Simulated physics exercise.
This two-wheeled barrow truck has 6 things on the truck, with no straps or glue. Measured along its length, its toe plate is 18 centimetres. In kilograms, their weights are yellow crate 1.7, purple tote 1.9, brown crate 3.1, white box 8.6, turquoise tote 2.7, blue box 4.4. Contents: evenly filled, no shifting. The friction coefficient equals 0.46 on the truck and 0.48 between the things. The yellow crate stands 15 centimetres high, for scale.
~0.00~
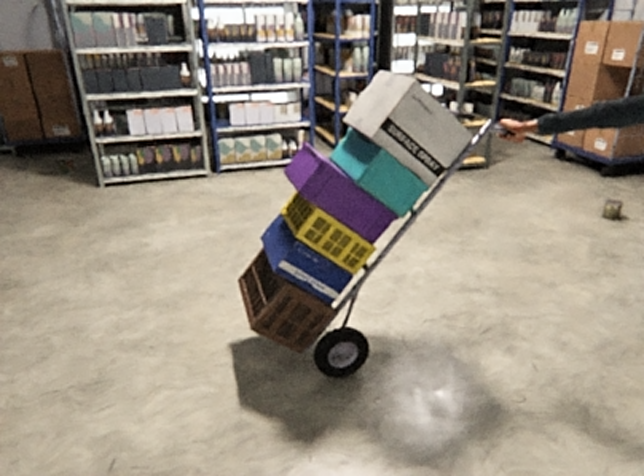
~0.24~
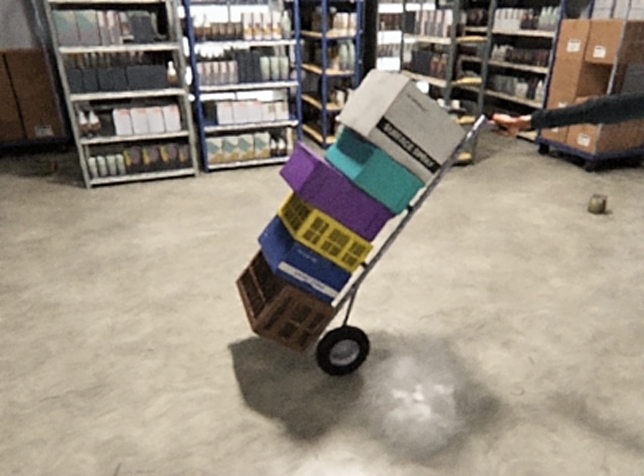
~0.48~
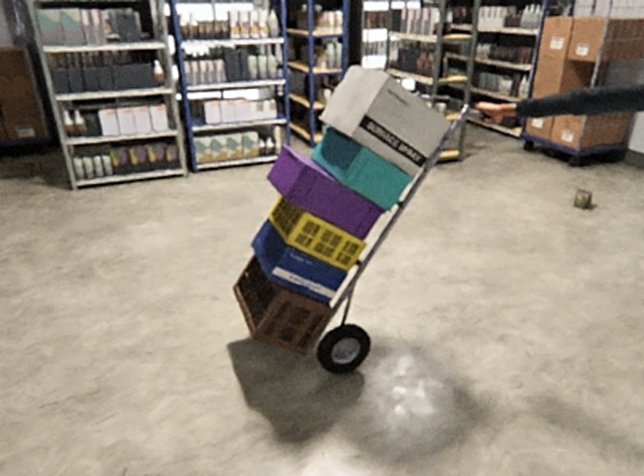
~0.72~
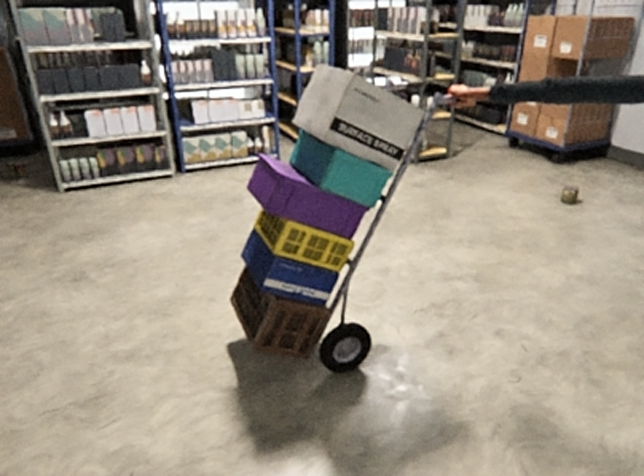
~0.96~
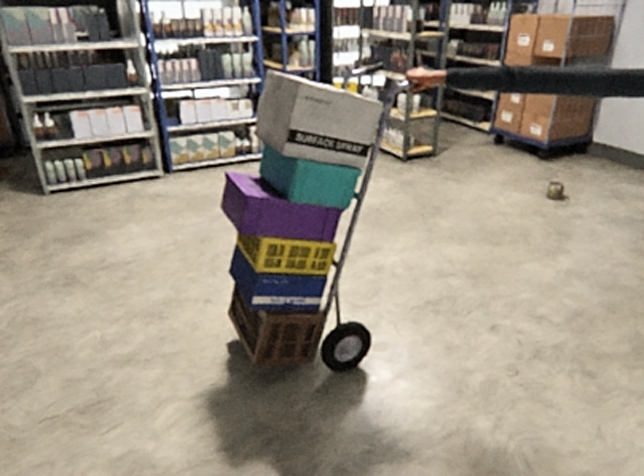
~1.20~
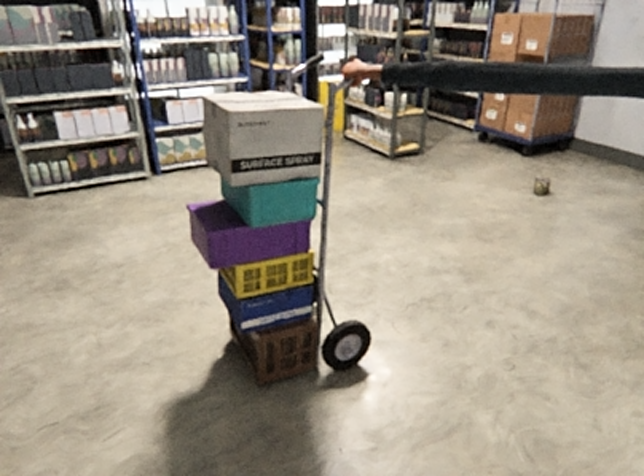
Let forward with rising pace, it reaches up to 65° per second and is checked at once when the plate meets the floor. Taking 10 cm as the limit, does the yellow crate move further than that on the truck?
Looks like it goes too far.
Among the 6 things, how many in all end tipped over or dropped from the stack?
6.
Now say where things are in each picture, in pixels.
Truck 40° back; yellow crate (327, 229); purple tote (339, 194), in the first picture.
Truck 39° back; white box (398, 125); turquoise tote (371, 171), in the second picture.
Truck 35° back; blue box (298, 259); purple tote (325, 194), in the third picture.
Truck 27° back; brown crate (277, 305); white box (355, 117), in the fourth picture.
Truck 17° back; turquoise tote (307, 172); blue box (277, 275), in the fifth picture.
Truck 4° back; yellow crate (264, 260); purple tote (250, 229), in the sixth picture.
Around 1.50 s, truck upright; yellow crate tipped 15° against what carries it near (231, 272); white box tipped 15° against what carries it; turquoise tote tipped 15° against what carries it.
Around 1.80 s, truck upright; purple tote, white box and turquoise tote now dropped from the stack; yellow crate tipped 40° against what carries it near (182, 297); blue box tipped 40° against what carries it.
Around 2.00 s, truck upright; yellow crate and blue box now dropped from the stack; brown crate tipped 73° against what carries it.
Around 2.20 s, truck upright; brown crate on its side.
Finally (3.0 s), dropped from the stack, yellow crate, purple tote, white box, turquoise tote and blue box; on their side or leaning hard on the truck, brown crate. In the last view, yellow crate near (95, 376).
